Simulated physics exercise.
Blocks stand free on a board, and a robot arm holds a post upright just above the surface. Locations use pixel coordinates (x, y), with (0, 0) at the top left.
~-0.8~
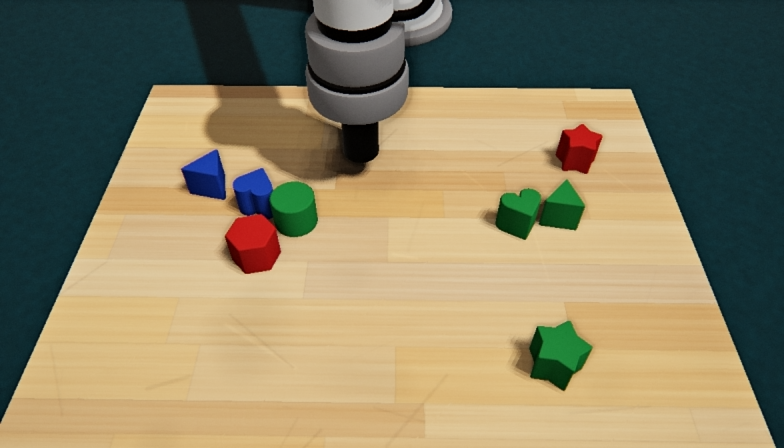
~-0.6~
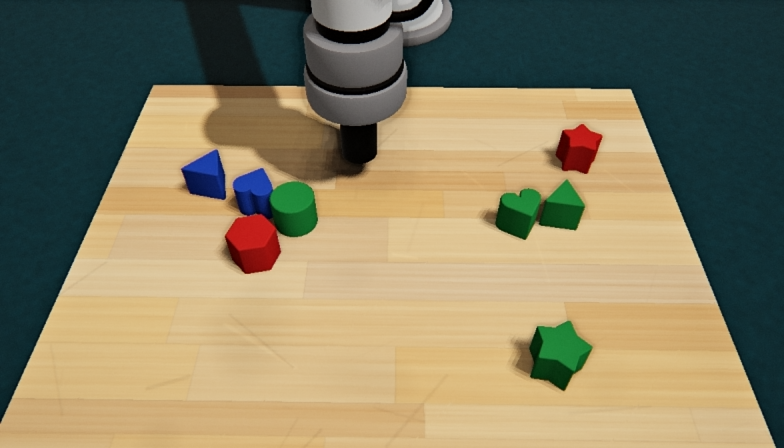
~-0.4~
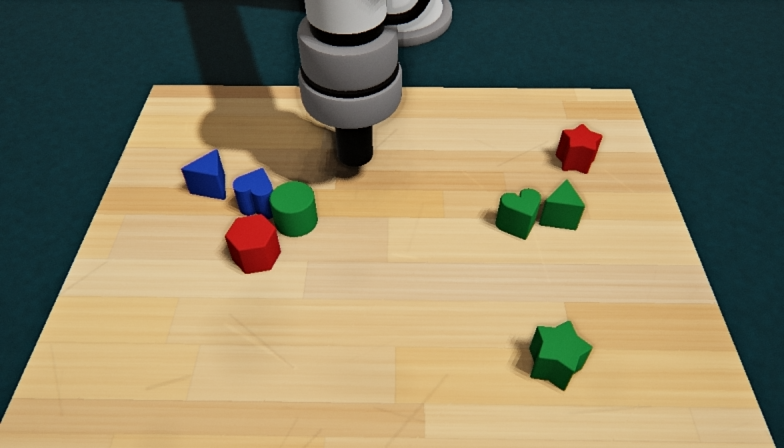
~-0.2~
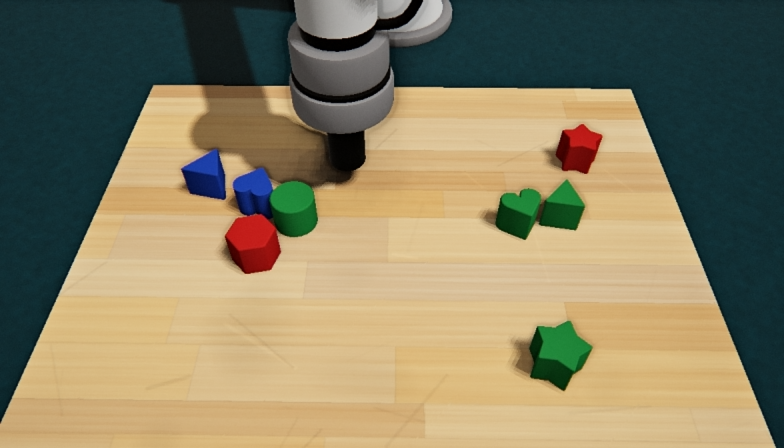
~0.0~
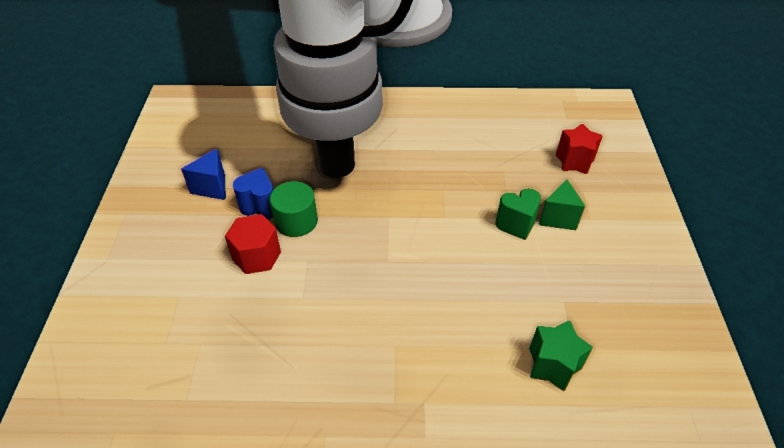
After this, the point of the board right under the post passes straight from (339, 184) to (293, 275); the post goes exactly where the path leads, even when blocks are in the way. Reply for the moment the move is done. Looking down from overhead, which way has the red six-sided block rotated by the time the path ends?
Overhead view: Anti-clockwise.
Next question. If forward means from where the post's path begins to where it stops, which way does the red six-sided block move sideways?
It gets pushed right.
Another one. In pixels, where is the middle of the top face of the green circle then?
At pixel (259, 219).
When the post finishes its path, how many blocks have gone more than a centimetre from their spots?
It shifts two blocks.
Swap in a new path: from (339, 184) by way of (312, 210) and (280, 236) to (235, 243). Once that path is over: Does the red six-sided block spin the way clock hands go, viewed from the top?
The answer is no.
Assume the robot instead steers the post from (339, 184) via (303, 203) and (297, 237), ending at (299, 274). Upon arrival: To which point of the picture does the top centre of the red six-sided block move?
Just about (203, 270).
The first path, step by step. One third of the way, post (323, 194); green circle (284, 203).
Two thirds of the way, post (306, 226); red six-sided block (221, 243), turned 40° anticlockwise; green circle (262, 217).
At the end, post (289, 257); red six-sided block (218, 244), turned 45° anticlockwise; blue heart block in place; green circle (259, 219).
